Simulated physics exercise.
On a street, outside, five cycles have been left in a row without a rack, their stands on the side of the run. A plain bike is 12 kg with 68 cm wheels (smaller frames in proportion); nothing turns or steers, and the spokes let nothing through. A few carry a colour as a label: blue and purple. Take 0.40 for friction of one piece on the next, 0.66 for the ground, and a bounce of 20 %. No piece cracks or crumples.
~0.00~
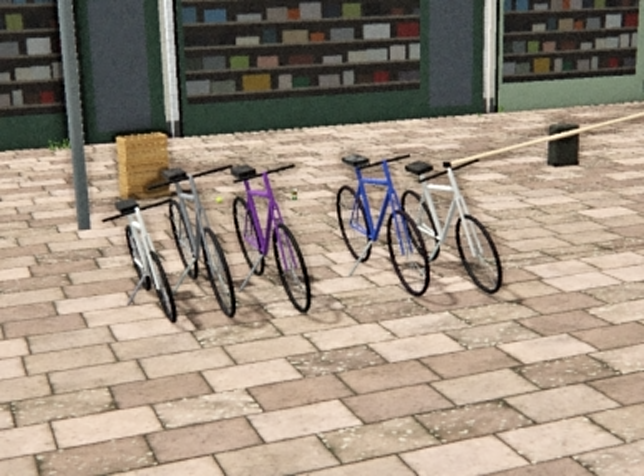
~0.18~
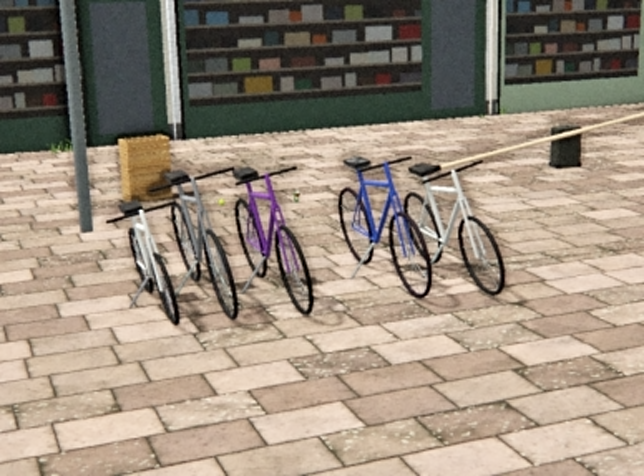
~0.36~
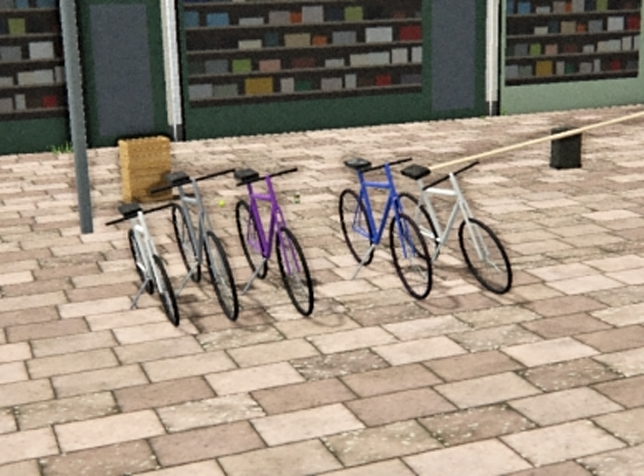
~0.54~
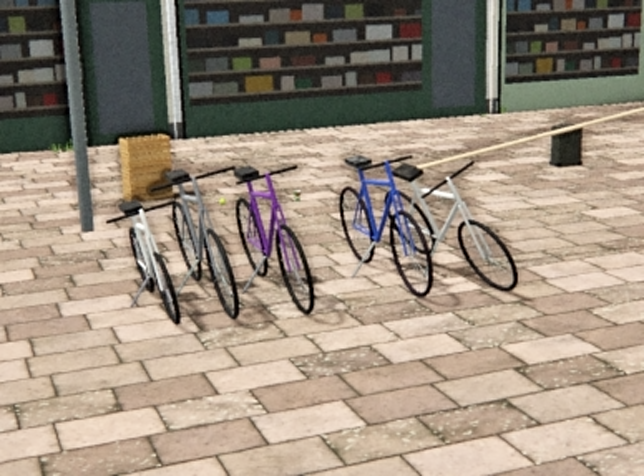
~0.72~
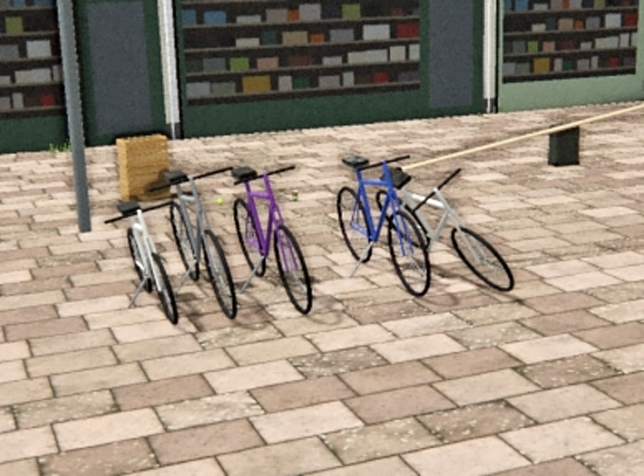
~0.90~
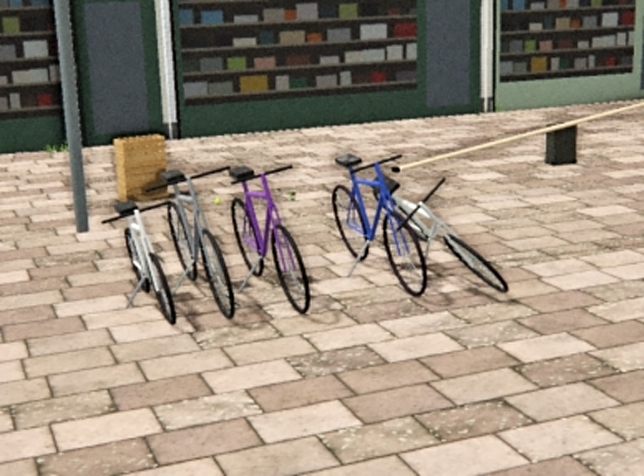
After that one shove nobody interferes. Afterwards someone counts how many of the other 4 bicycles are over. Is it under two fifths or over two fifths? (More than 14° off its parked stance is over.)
More than two fifths of them.
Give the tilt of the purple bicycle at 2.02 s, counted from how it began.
Some 0°.
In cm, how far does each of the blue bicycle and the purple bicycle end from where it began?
About: Blue 70, purple 100.
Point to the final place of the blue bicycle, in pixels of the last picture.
Near (315, 266).
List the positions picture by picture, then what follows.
In the first picture (places mark the middle of the side facing us), pole end (450, 165) 13 cm from the first bicycle; blue bicycle (344, 223); purple bicycle (298, 254); the rest undisturbed.
Pole end (440, 168) 13 mm from the first bicycle; blue bicycle (346, 225), in the second picture.
Pole end pushing; purple bicycle (301, 257); the rest undisturbed, in the third picture.
Pole end pushing; blue bicycle (347, 224); the rest undisturbed, in the fourth picture.
Pole end (401, 171) pushing; blue bicycle (345, 224); the rest undisturbed, in the fifth picture.
Pole end (398, 170) stopped; blue bicycle (340, 225) leaning 3°; purple bicycle (297, 254); one has shifted, in the sixth picture.
After 2.02 s, 1 of the 4 other bicycles over; blue bicycle leaning 46°.
After 2.82 s, 3 of the 4 other bicycles over; blue bicycle lying flat; purple bicycle leaning 48°.
After 3.44 s, 4 of the 4 other bicycles over; blue bicycle lying flat; purple bicycle lying flat.
At rest (4.9 s), 4 of the 4 other bicycles over; blue bicycle lying flat; purple bicycle lying flat. That is 100 per cent. Not one is left standing. As the last picture would show them, middles, blue bicycle near (315, 266), purple bicycle near (159, 288).
